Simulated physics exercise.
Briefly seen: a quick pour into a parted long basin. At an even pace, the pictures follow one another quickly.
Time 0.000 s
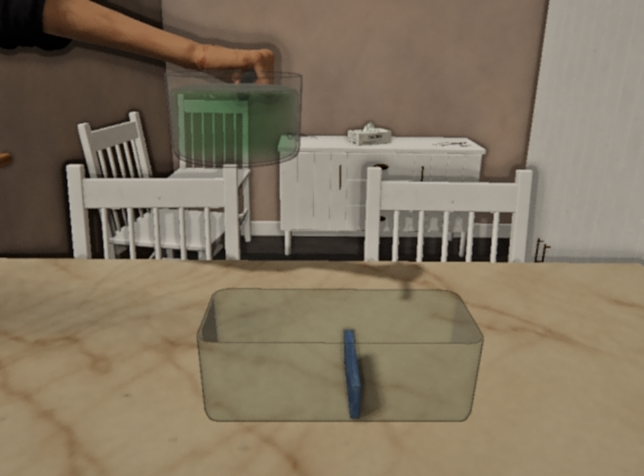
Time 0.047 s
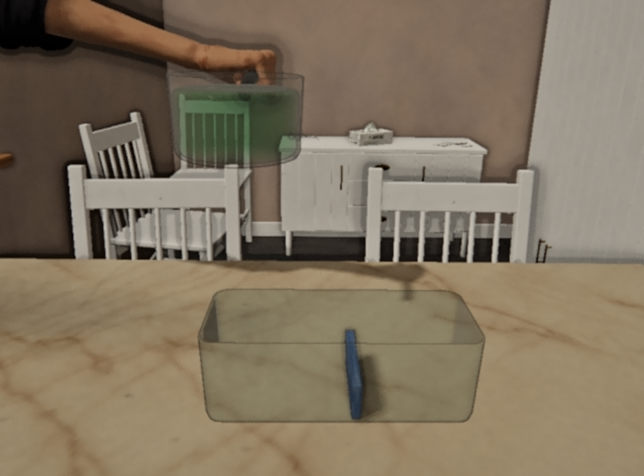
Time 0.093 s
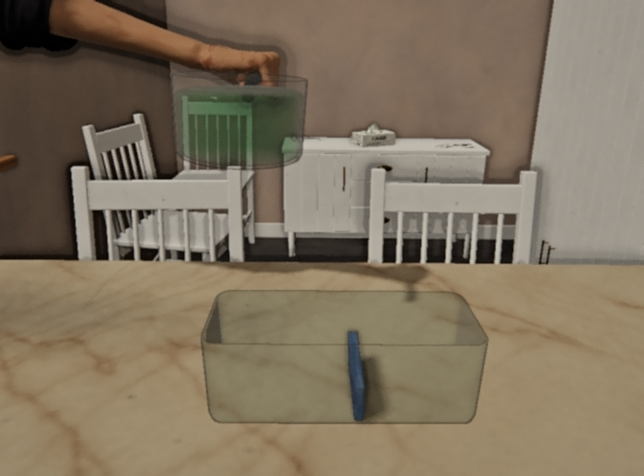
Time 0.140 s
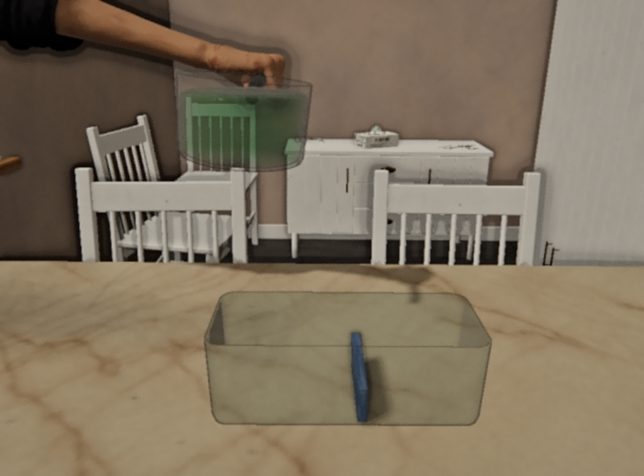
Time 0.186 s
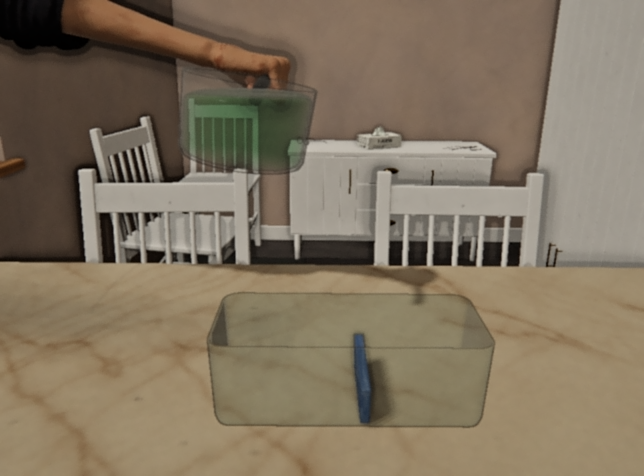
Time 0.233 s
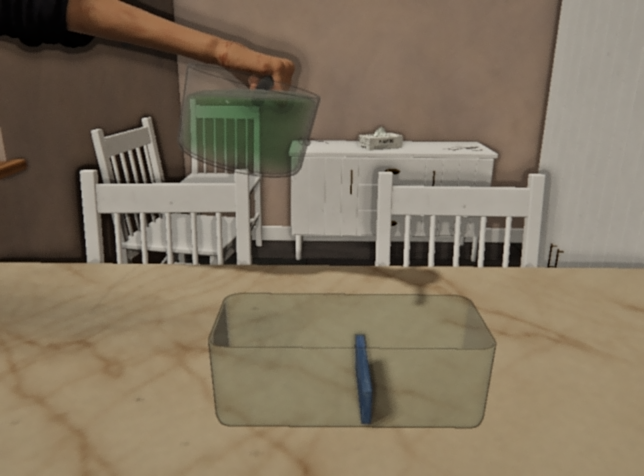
A hand reaching in from the upper left holds a clear container of green-tinted liquid above a marble-patterned table, seen from across the tabletop in a dining room. On the table sits a long, see-through basin with an upright blue divider inside, with white chairs and a white cabinet beyond. The hand gradually tilts the container down to the right, while the view shifts very slightly.
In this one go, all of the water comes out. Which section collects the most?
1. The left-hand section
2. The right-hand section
2.
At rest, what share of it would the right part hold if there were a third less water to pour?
That works out to some 55 %.
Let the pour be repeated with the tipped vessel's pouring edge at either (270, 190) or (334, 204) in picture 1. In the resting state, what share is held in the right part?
You'd get around 10 per cent and then around 70 per cent.
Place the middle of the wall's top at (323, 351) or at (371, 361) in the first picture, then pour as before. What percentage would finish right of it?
In order, near 95 and 50 in a hundred.
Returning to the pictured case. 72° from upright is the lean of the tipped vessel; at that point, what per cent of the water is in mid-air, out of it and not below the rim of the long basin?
35 per cent.
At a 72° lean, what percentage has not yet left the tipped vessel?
It still holds around 60 per cent there.
After 0.62 s the tilt is 72° and 59 per cent is still to pour, 1 is left of the wall and 3 right of it.
After 0.90 s the tilt is 105° and 11 per cent is still to pour, 4 is left of the wall and 62 right of it.
After 1.20 s the tilt is 109° and 0 per cent is still to pour, 27 is left of the wall and 68 right of it.
After 1.52 s the tilt is 109° and 0 per cent is still to pour, 31 is left of the wall and 67 right of it.
In the end 31 per cent lies left of the wall, 67 right of it and 2 outside.
